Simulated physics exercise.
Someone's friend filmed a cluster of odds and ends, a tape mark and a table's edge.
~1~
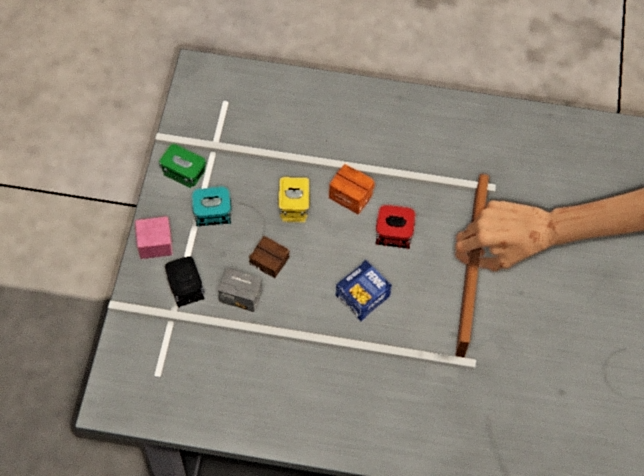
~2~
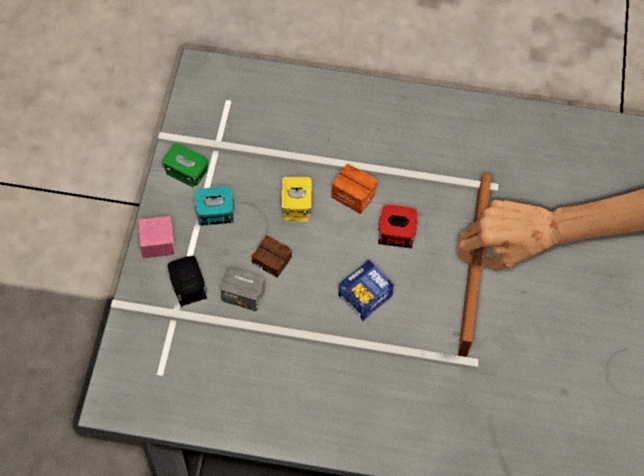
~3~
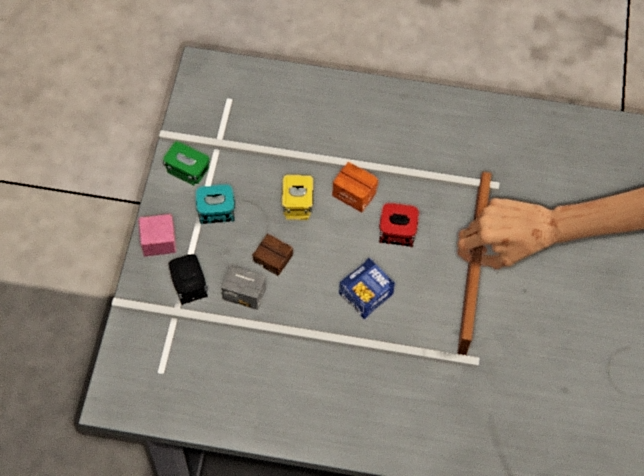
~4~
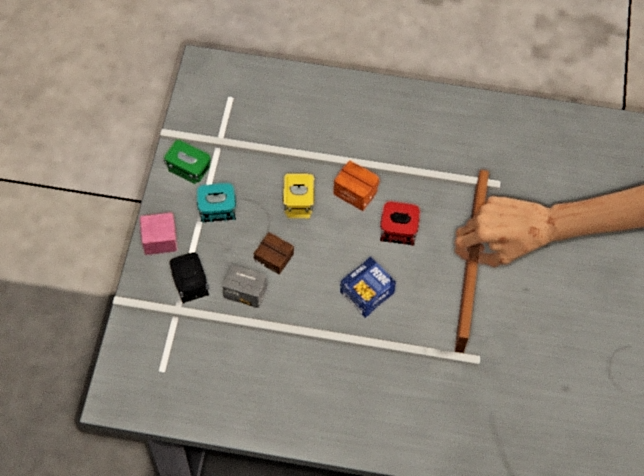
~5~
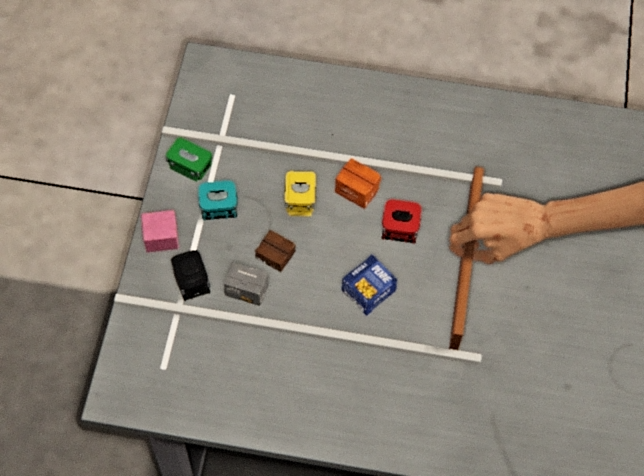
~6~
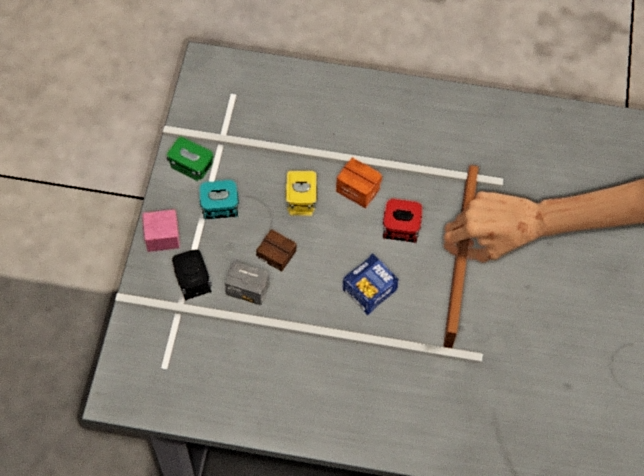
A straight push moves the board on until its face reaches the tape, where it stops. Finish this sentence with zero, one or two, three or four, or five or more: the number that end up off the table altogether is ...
The number that end up off the table altogether is one or two.
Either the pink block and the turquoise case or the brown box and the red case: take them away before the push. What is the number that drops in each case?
You'd count 2 the first time and 1 the second time.
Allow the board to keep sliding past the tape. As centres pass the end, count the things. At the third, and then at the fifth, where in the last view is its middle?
The first one at (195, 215), the next at (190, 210).
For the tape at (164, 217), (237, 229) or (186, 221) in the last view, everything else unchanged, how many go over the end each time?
Those tries give 6, 0 and 5.
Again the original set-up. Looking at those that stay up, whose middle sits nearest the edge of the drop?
Grey box.
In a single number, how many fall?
All told, 2.
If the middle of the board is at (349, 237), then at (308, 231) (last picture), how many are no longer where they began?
3, then 6.
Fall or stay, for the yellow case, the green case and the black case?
Outcome - yellow case safe, green case gone, black case gone.
Early on, none off yet; pink block at rest near (161, 231); green case at rest near (191, 159); black case at rest near (192, 274).
A while later, none off yet; pink block at rest near (161, 231); green case at rest near (191, 159); black case travelled a little near (175, 269).
Finally, the number that fall off is one or two; lost, black case and green case.
